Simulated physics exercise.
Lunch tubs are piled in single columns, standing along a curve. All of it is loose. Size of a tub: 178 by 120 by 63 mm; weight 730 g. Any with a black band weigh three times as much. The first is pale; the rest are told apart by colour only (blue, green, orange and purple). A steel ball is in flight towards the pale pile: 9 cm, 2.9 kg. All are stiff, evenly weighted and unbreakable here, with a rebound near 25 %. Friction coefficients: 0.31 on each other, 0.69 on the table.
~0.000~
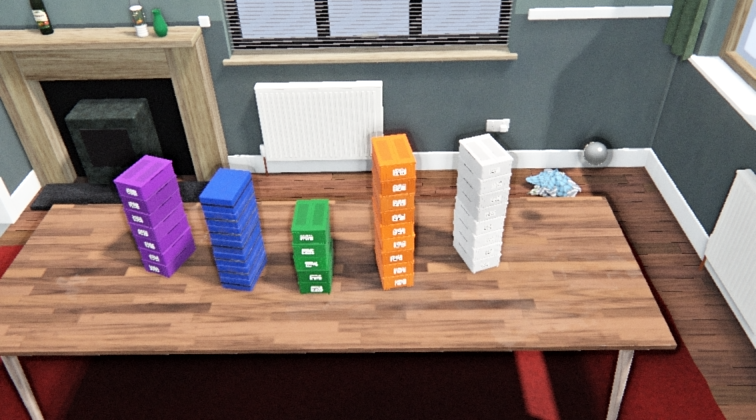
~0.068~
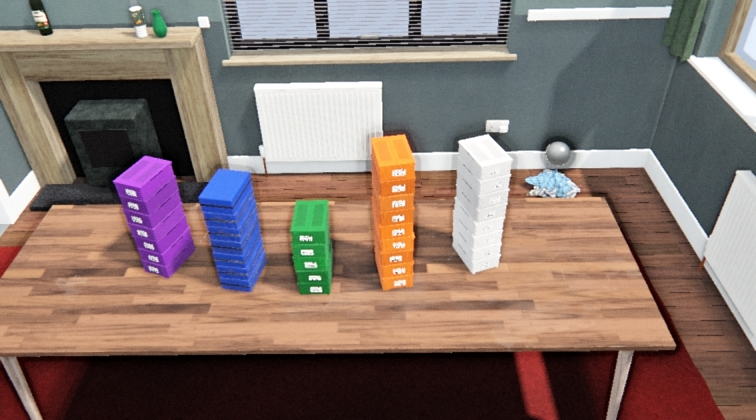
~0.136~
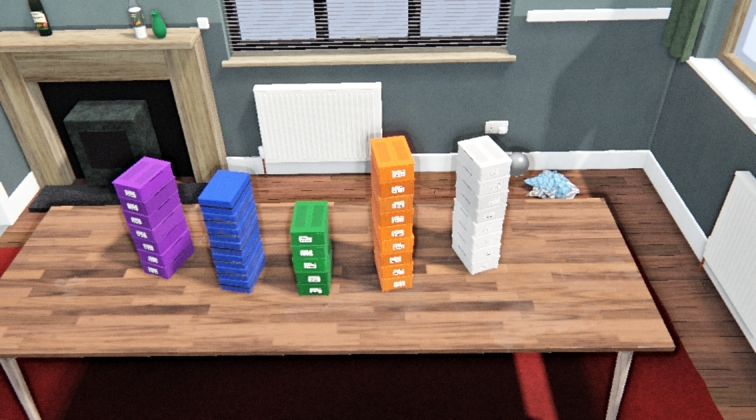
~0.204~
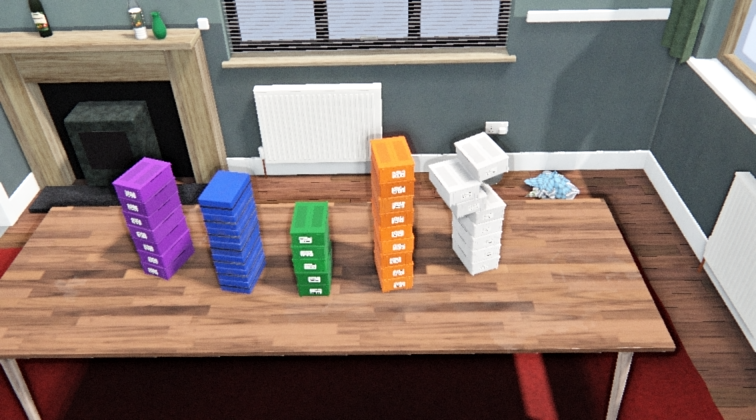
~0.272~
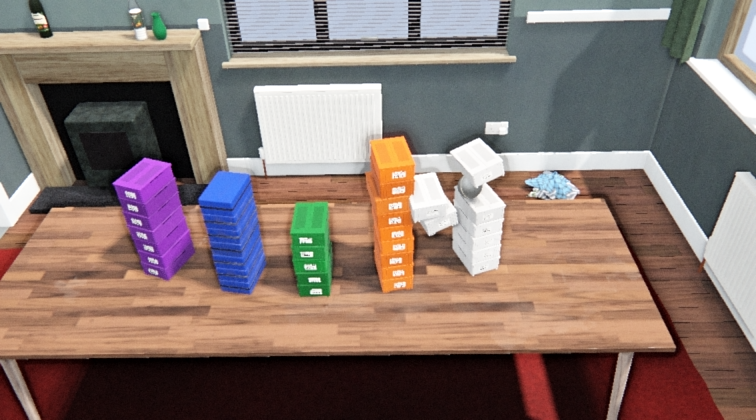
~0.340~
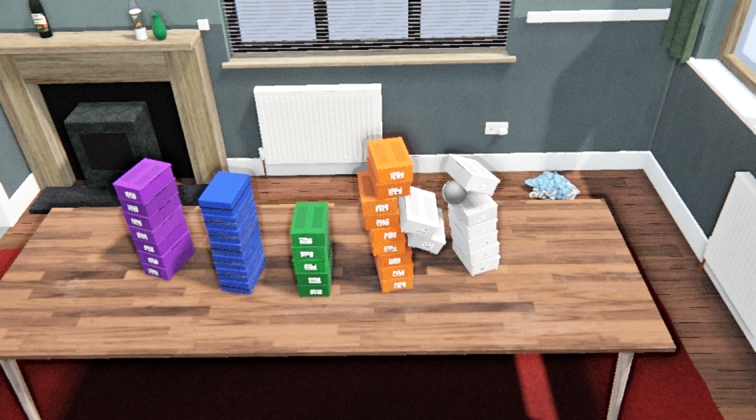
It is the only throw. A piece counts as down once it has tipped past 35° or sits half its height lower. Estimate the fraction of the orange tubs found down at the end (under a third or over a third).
The part is over a third.
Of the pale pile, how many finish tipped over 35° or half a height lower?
6 of them.
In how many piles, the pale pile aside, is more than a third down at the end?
1 in all.
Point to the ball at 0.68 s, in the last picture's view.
Near (425, 258).
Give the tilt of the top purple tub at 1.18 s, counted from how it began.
About 0°.
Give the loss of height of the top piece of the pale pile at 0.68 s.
Roughly 14 cm.
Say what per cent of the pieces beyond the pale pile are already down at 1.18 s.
At that moment 30 per cent.
Around 0.68 s, 3 of the pale pile down; none of the 9 orange tubs down (0 of 28 in all colours); top orange tub tipped 7°.
Around 1.18 s, 6 of the pale pile down; 8 of the 9 orange tubs down (8 of 28 in all colours); top orange tub tipped 43°, 14 cm lower; top green tub displaced 7 cm.
Finally (2.3 s), 6 of the pale pile down; 8 of the 9 orange tubs down (8 of 28 in all colours); top orange tub upside down; top green tub displaced 8 cm. That is 89 per cent. Seen by the last camera, middles, top orange tub near (194, 304), top green tub near (289, 227).
